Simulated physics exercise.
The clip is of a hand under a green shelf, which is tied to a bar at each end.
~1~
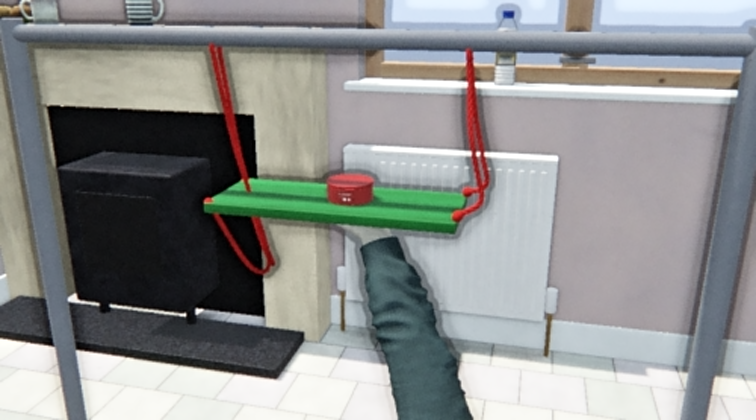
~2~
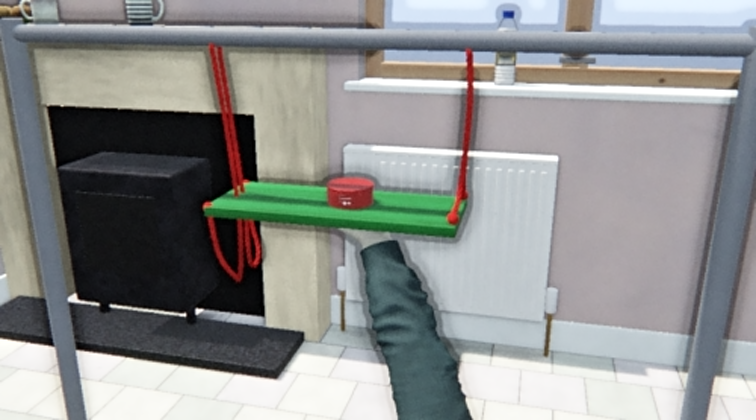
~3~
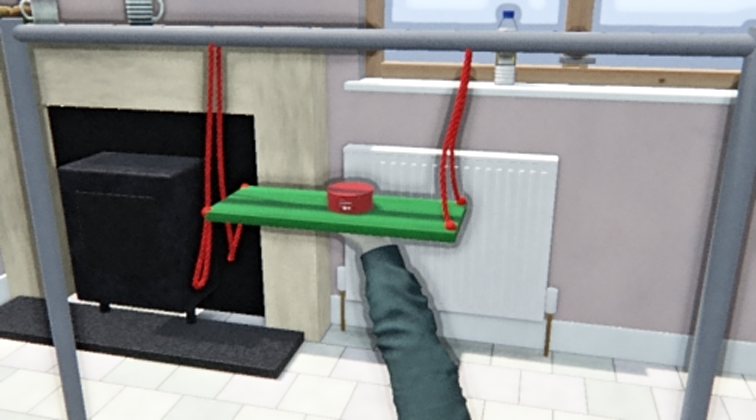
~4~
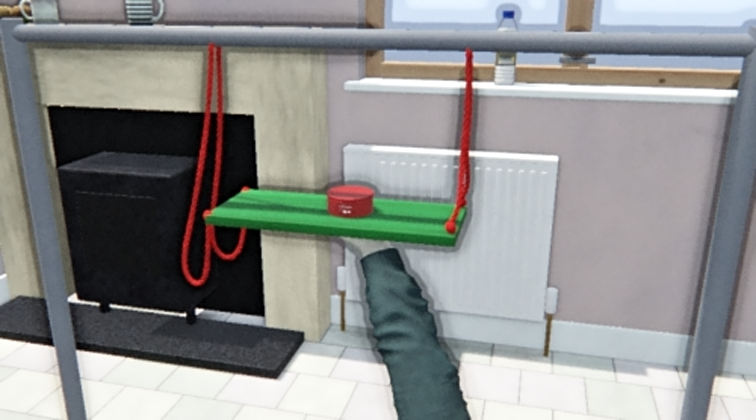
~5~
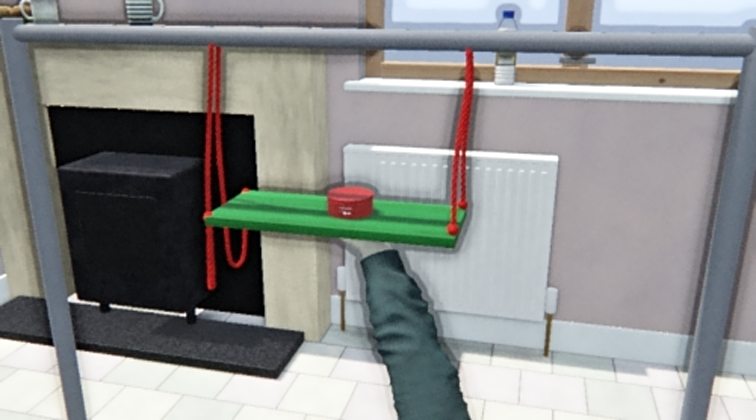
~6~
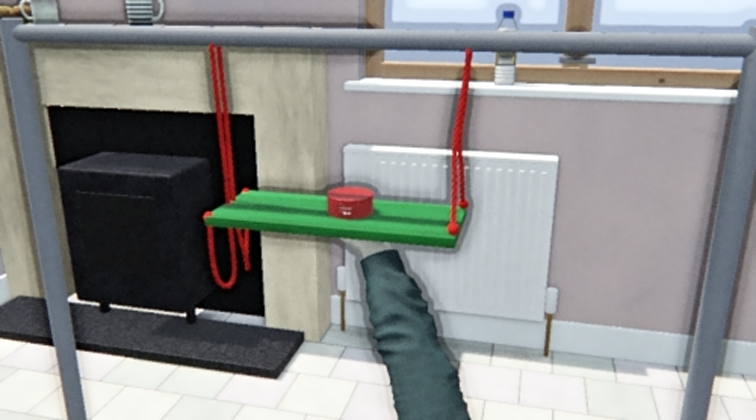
A hand in a dark green sleeve stayed under a green shelf carrying a red puck as the shelf sank slightly, while the loose red cords at each end swayed and shifted.
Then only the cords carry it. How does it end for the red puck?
The red puck falls from the left end.
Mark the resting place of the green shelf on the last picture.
It ends at (401, 296).
Then, 0.60 s past the final frame, board tipped 34° down to the left; puck falling near (202, 397).
Then, 1.24 s past the final frame, board tipped 45° down to the left; puck on the floor.
When it is over, board tipped 43° down to the left; puck on the floor. The red puck drops leftwards.
